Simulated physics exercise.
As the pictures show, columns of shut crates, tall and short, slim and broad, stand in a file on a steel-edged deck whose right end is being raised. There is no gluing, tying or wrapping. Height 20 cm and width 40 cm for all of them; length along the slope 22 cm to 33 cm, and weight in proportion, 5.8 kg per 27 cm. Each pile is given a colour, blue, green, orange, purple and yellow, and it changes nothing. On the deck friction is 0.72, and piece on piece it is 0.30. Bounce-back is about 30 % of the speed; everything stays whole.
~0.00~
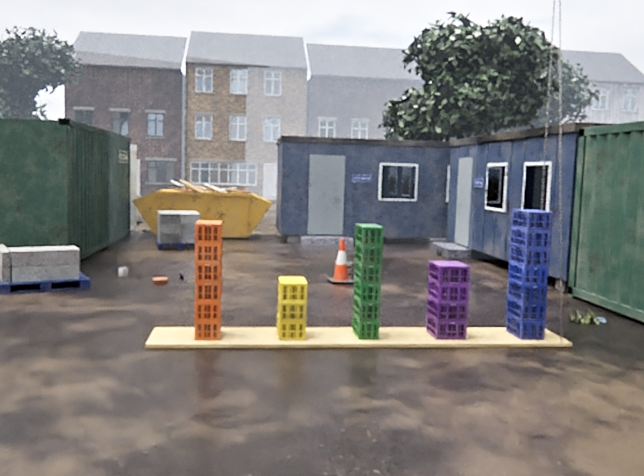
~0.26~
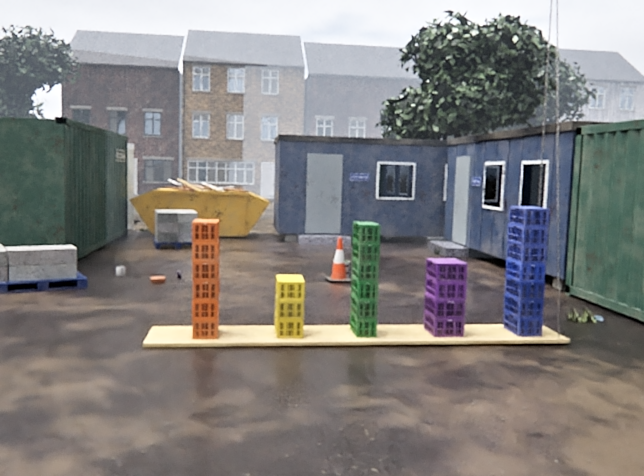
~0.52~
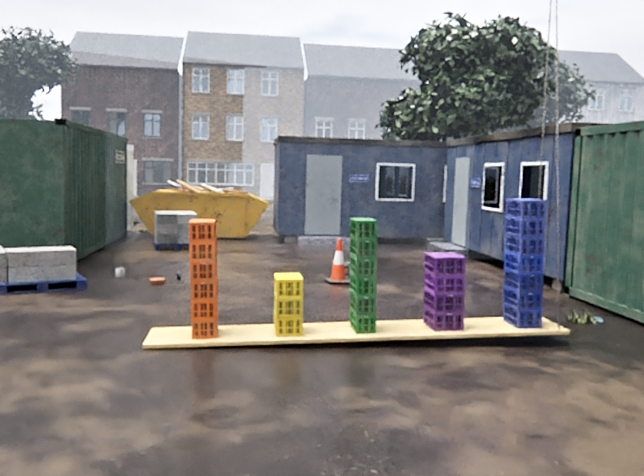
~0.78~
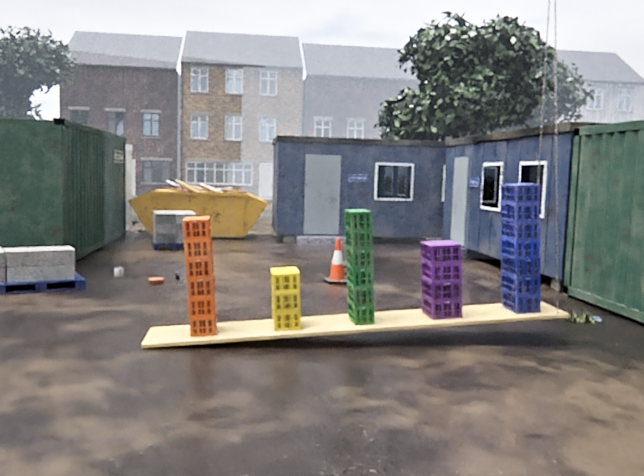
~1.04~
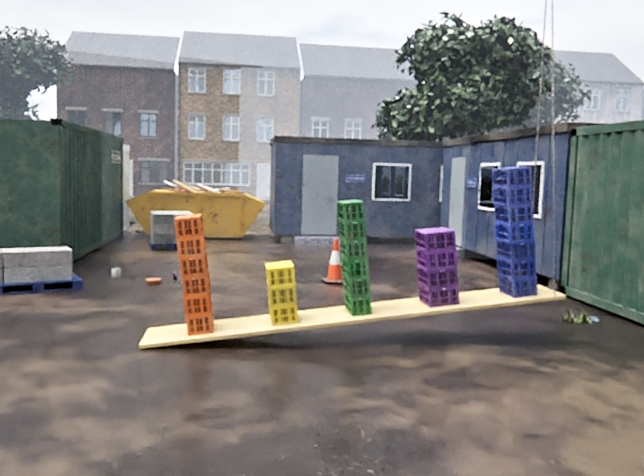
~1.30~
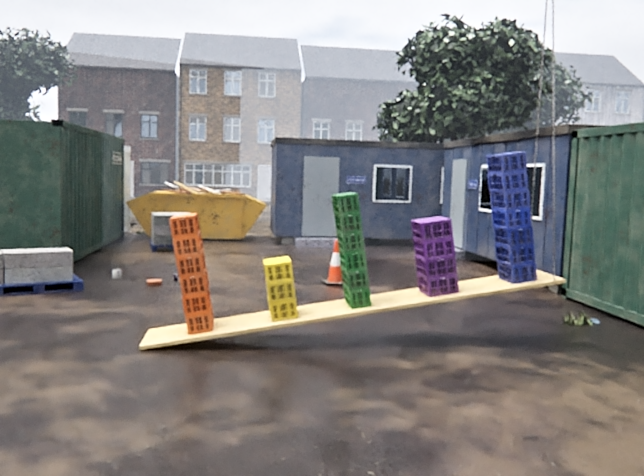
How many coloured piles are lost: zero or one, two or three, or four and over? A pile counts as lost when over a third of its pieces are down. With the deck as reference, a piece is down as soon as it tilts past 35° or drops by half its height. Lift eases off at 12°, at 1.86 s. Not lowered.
Four and over.
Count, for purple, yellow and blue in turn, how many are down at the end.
Purple 3, yellow 2, blue 7.
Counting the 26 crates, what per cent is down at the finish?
90 %.
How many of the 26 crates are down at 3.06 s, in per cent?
90 per cent by then.
After 2.38 s, slope 12°; 6 of the 26 crates down; top green crate 37° from how it stood, 17 cm lower; top blue crate 28° from how it stood, 9 cm lower.
After 3.06 s, slope 12°; 23 of the 26 crates down; top yellow crate on its side; top orange crate on its side.
In the end (5.4 s), slope 12°; 24 of the 26 crates down; top orange crate upside down; top purple crate upside down. Wrecked, blue, green, orange, purple and yellow. From the last view, middles, top purple crate near (238, 302).
